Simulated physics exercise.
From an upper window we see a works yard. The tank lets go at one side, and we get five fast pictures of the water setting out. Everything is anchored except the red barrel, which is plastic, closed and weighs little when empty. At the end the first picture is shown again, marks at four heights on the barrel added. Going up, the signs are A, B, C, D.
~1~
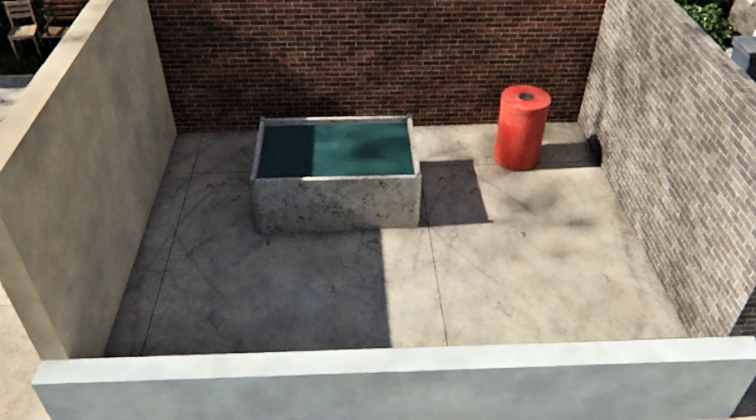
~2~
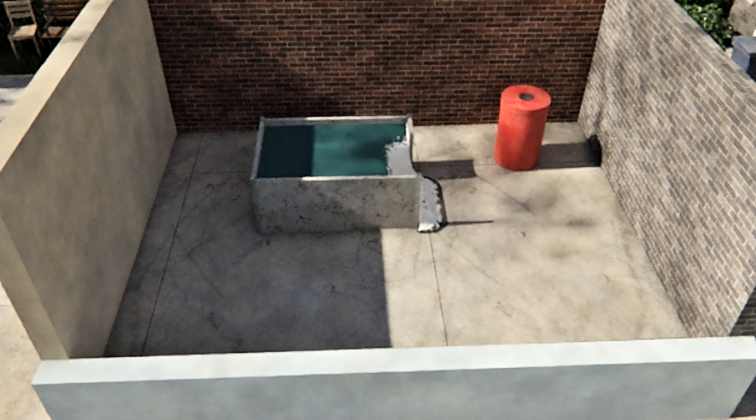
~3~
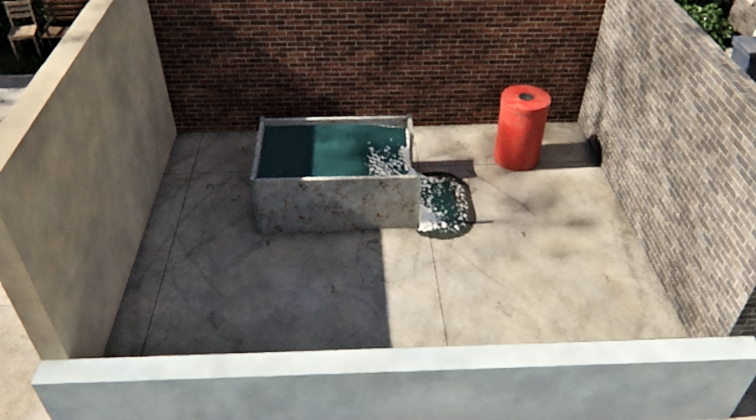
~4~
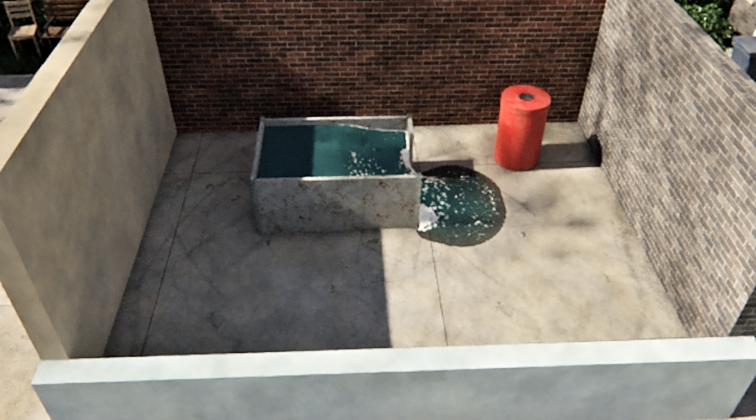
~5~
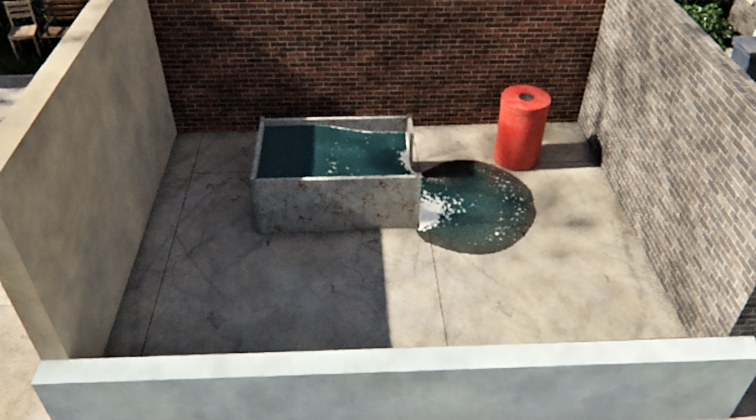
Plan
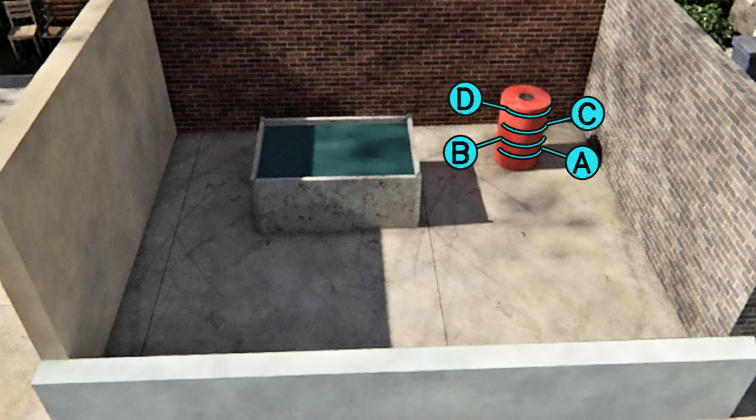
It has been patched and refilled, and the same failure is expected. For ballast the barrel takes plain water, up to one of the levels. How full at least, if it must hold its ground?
A will do.
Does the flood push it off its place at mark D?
No, that is safe.
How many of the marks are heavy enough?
All of them.
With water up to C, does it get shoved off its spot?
No, that is safe.
On the marked copy, A at (524, 157); B at (526, 146); C at (528, 132); D at (531, 116); from the bottom up A, B, C, D.
For mark A, it does not move.
For mark B, it does not move.
For mark C, it does not move.
For mark D, it does not move.
